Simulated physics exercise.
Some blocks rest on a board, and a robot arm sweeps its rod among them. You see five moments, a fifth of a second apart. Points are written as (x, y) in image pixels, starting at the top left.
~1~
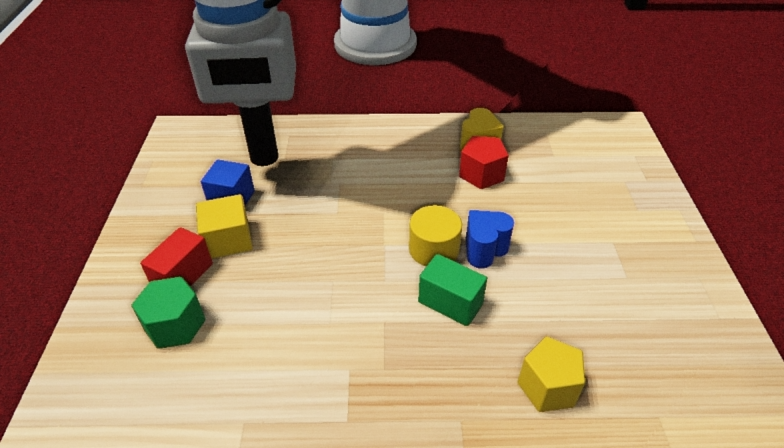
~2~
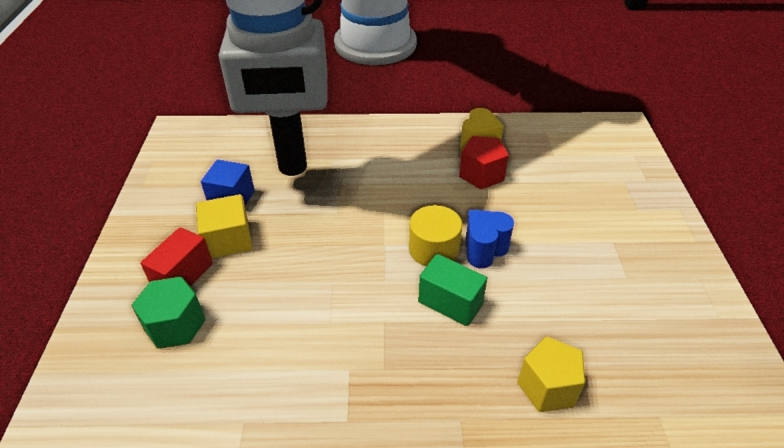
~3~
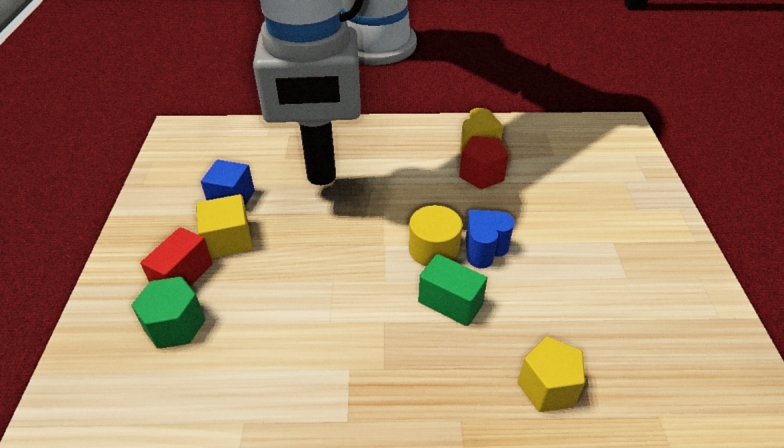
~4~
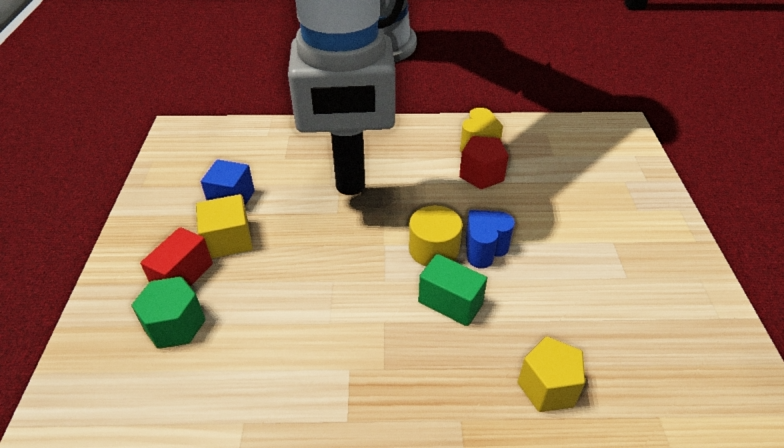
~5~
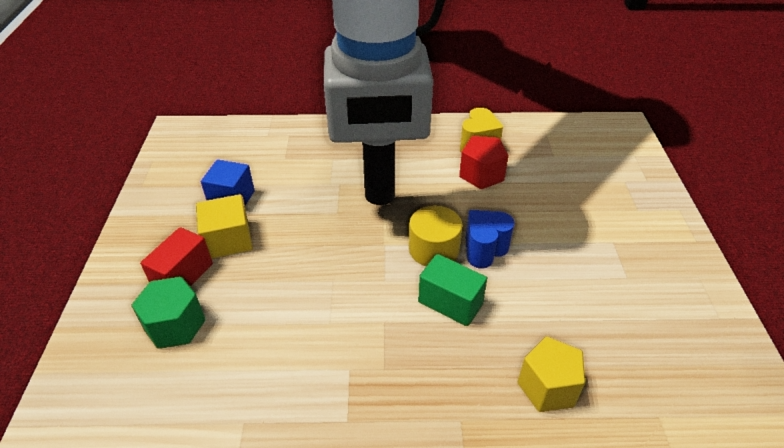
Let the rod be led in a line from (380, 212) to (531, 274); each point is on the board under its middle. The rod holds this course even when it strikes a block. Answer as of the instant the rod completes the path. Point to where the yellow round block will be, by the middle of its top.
Near (487, 263).
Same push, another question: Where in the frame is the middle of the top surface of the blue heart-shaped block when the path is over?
Most likely (578, 243).
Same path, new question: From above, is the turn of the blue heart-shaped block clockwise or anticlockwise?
Looking down, my answer is that the blue heart-shaped block rotates anticlockwise.
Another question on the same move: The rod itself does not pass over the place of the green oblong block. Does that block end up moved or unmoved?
It will be nudged away from its spot.
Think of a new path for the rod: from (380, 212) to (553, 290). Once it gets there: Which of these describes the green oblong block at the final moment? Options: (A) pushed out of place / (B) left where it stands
I'll go with A - pushed out of place.
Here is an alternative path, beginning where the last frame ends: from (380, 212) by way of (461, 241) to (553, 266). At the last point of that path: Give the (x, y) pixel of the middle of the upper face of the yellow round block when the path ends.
The answer is (478, 250).
On the path given first. One third of the way, rod at (429, 215); yellow round block at (449, 232); blue heart-shaped block at (493, 225).
Two thirds of the way, rod at (480, 235); yellow round block at (474, 256); green oblong block at (449, 286); blue heart-shaped block at (525, 234), turned 30° anticlockwise.
At the end, rod at (535, 258); yellow round block at (487, 263); green oblong block at (449, 288); blue heart-shaped block at (578, 243), turned 75° anticlockwise.
